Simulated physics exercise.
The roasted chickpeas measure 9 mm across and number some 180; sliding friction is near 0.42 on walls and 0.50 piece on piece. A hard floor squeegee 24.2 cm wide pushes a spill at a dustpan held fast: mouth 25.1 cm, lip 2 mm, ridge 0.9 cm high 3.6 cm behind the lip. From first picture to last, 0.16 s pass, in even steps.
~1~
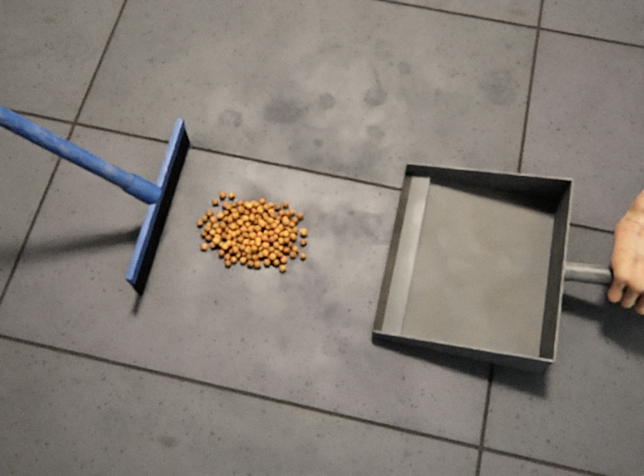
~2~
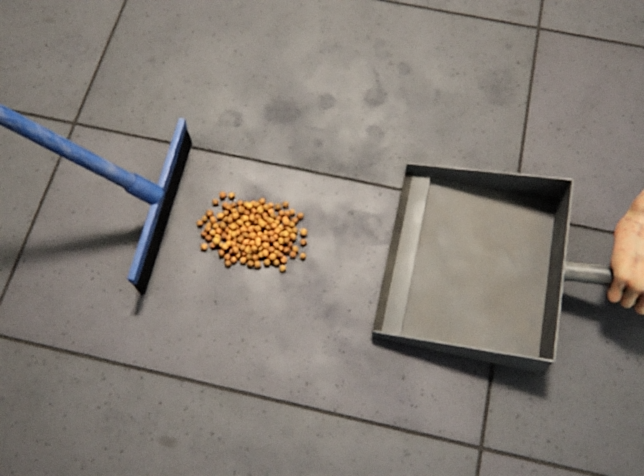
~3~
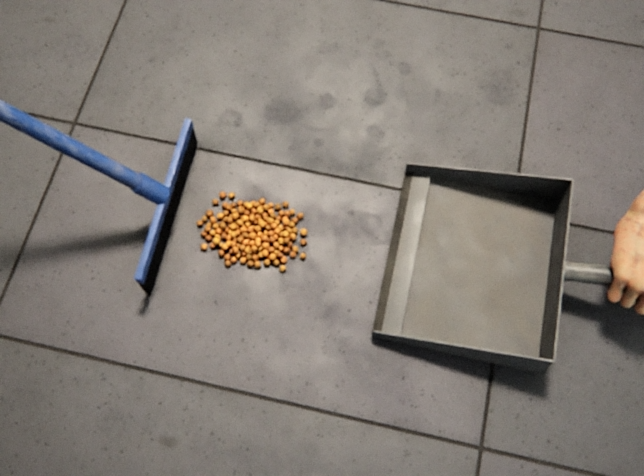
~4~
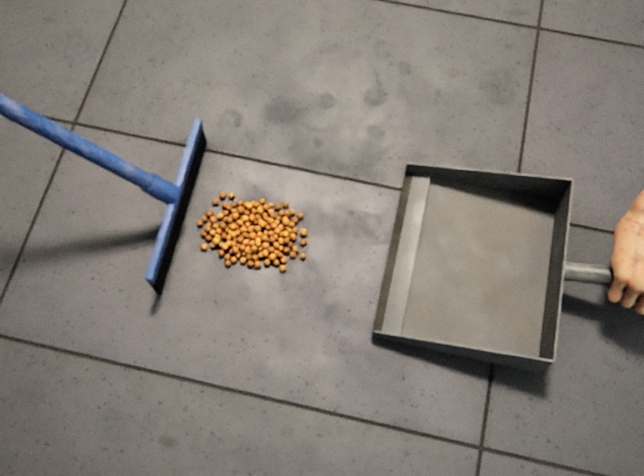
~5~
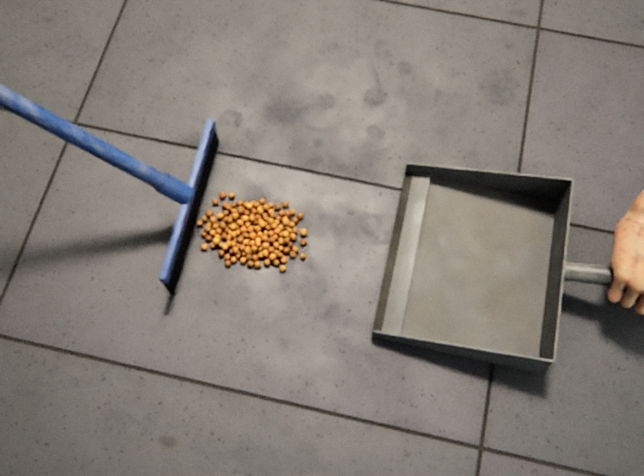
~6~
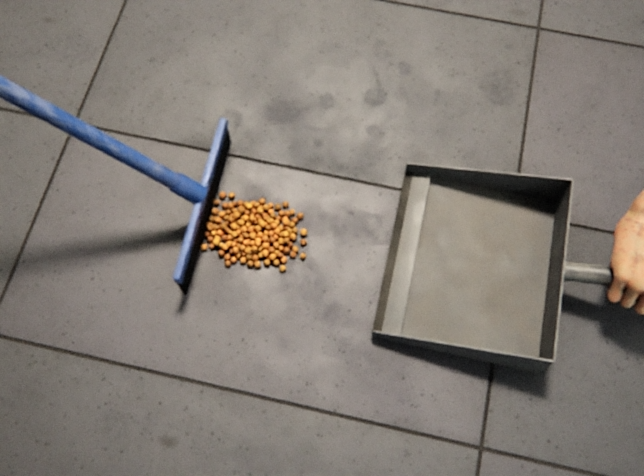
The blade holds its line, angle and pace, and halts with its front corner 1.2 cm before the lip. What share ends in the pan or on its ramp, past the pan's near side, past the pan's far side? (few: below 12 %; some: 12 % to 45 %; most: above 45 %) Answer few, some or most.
Pan: Most, near side: Few, far side: Few.
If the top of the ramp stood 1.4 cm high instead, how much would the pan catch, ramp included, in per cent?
Then about 55 per cent.
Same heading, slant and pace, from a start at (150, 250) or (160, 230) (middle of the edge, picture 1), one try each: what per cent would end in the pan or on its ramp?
Some 65 and 65 per cent.
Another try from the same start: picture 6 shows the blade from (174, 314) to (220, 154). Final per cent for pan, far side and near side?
Pan 35, far 0, near 20.
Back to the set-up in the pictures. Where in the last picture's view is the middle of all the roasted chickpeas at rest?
Near (399, 239).
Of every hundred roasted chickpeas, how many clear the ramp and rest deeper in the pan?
Roughly 20 per cent.
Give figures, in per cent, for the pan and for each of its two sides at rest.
Pan 65; near side 0; far side 0.
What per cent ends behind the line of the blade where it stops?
Some 5 per cent.
Then, 0.23 s after the last picture, middle of the blade 14 cm from the lip; 0 % over the lip, far side 0 %, near side 0 %.
Then, 0.38 s after the last picture, middle of the blade 5 cm from the lip; 5 % over the lip, far side 0 %, near side 0 %.
Then, 0.65 s after the last picture, middle of the blade 2 cm from the lip; 65 % over the lip, far side 0 %, near side 0 %.
In the end, pan 65 %, near side 0 %, far side 0 %, in front of the lip or behind the blade 35 %.
